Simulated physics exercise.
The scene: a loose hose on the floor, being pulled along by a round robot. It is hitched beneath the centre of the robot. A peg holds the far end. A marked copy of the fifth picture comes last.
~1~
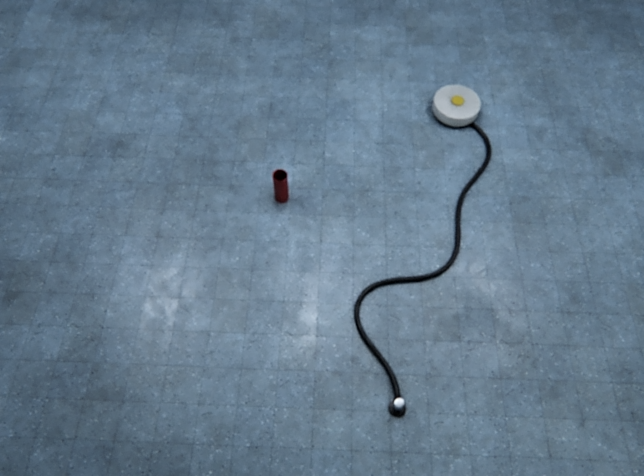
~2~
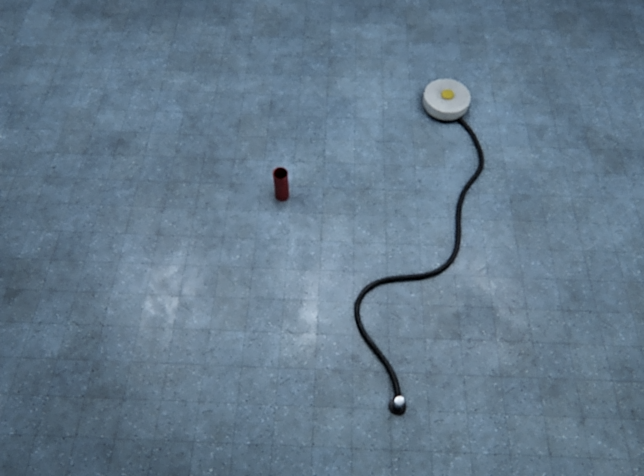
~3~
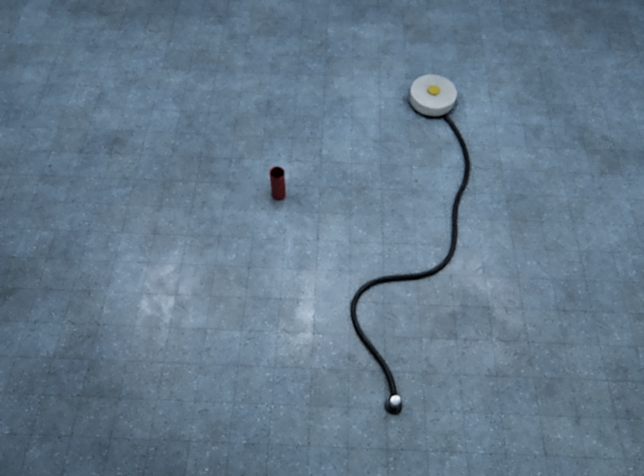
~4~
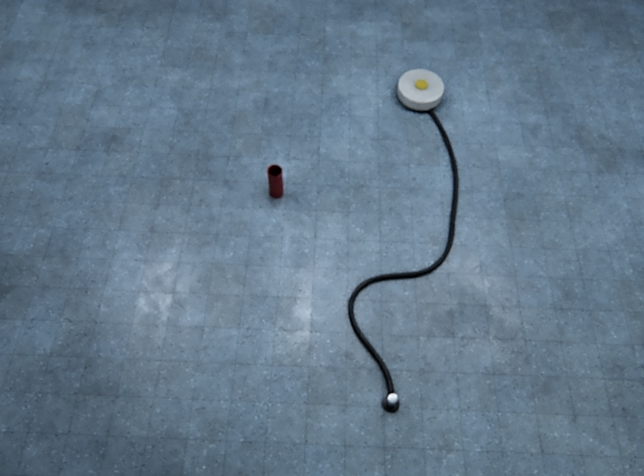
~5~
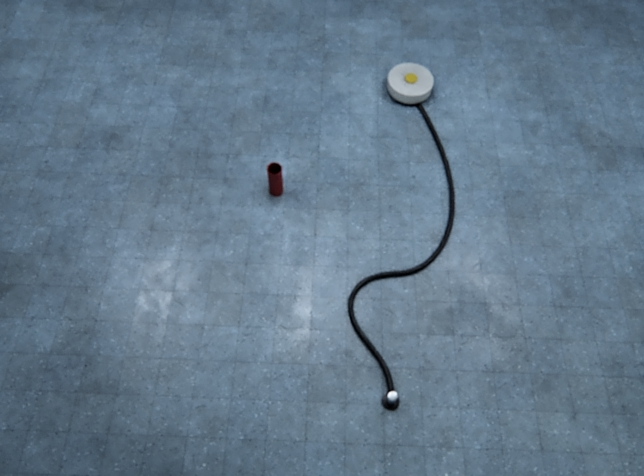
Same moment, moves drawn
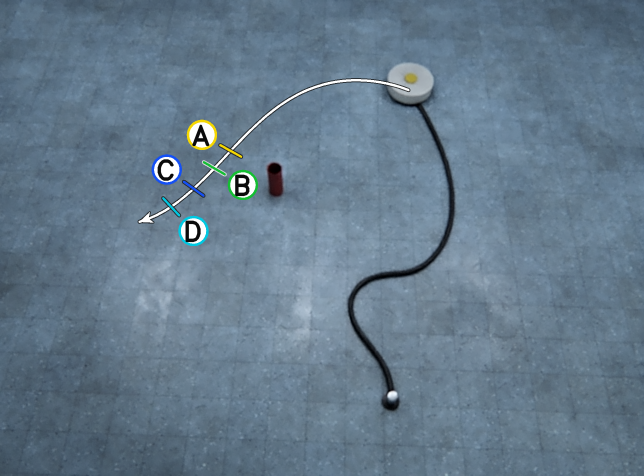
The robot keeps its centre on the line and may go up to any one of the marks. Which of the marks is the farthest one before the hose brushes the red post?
It should halt at C.
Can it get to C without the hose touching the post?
Yes.
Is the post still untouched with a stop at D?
No.
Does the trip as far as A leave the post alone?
Yes.
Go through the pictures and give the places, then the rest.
The first picture shows red post (281, 186); robot (456, 106); peg (398, 406).
The second picture shows robot (446, 100); peg (398, 404).
The third picture shows robot (432, 96); peg (394, 403).
The fourth picture shows robot (420, 91); peg (392, 401).
The fifth picture shows robot (410, 84); peg (392, 399); red post (275, 180).
On the marked copy, A at (231, 151); B at (214, 168); C at (194, 189); D at (171, 207); the route from (409, 90) via (263, 119) to (139, 222).
Taking C. A third of the way, robot (319, 80), middle of the hose (415, 220).
Two thirds of the way, robot (248, 126), middle of the hose (406, 217).
When it is over, robot (192, 184), middle of the hose (390, 216); nothing has been touched.
As for the rest, A is safe but short; B is safe but short; D brings the hose against the post.
